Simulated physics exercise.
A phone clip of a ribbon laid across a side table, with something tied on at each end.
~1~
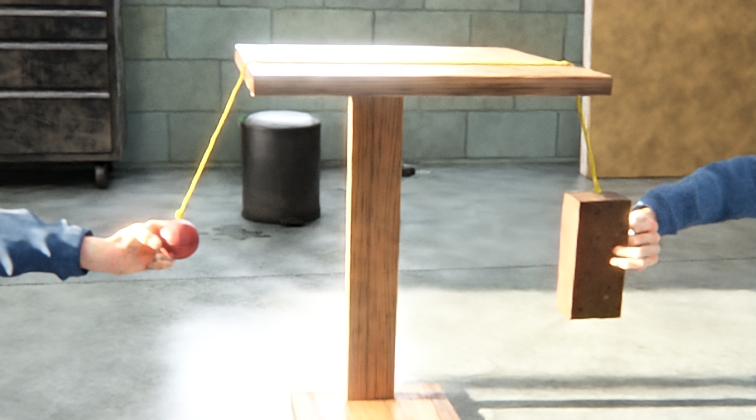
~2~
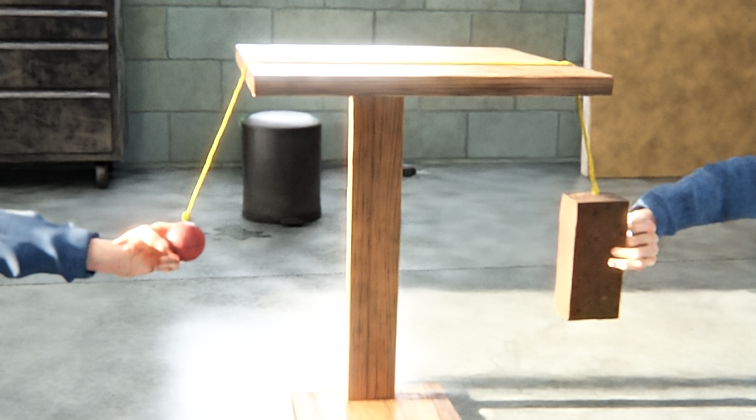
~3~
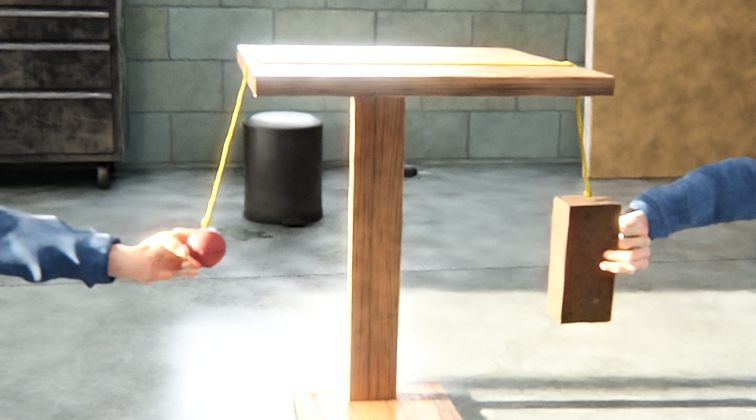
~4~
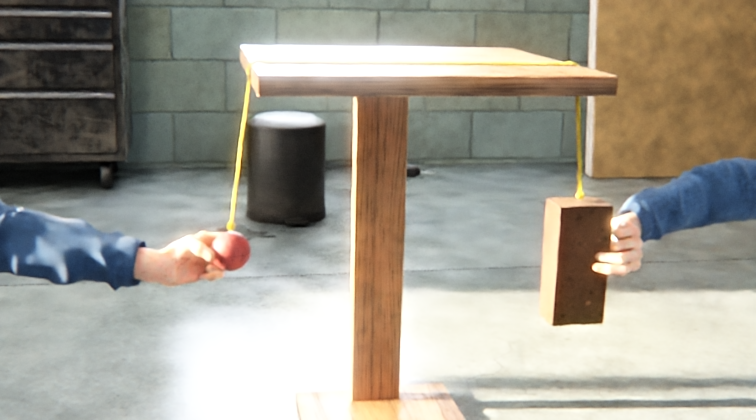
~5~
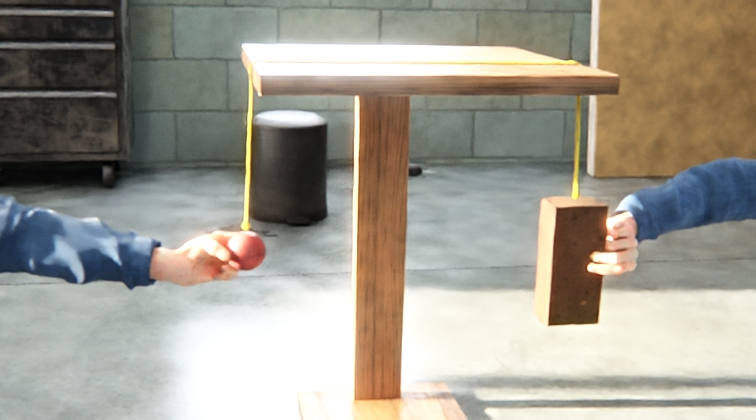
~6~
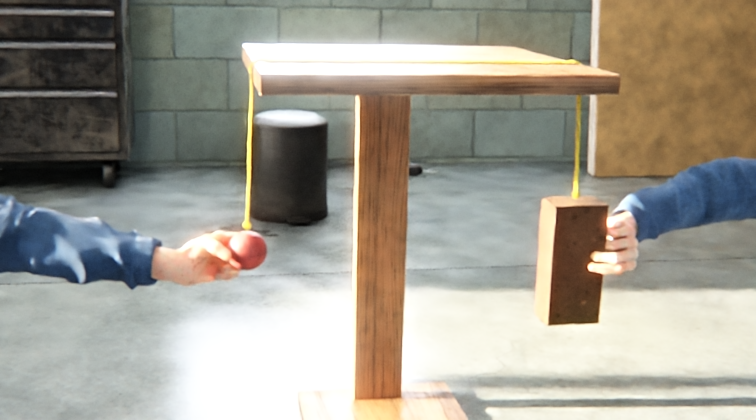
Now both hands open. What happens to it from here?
You'll see it move rightward.
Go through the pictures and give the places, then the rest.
In the first picture, left ball (179, 240); right brick (593, 256); ribbon over the top (406, 63).
In the second picture, left ball (186, 242); right brick (591, 256).
In the third picture, left ball (206, 248); right brick (583, 259).
In the fourth picture, left ball (231, 251); right brick (575, 261).
In the fifth picture, left ball (246, 251); right brick (571, 261).
In the sixth picture, left ball (247, 251); right brick (571, 261); ribbon over the top (414, 62).
Then, 0.46 s after the last picture, left ball pulled up onto the top; right brick lower near (557, 377).
Then, 0.96 s after the last picture, left ball lower; right brick down on the floor.
Then, 1.46 s after the last picture, left ball down on the floor; right brick down on the floor.
At rest, left ball down on the floor; right brick down on the floor. The ribbon slides rightwards.
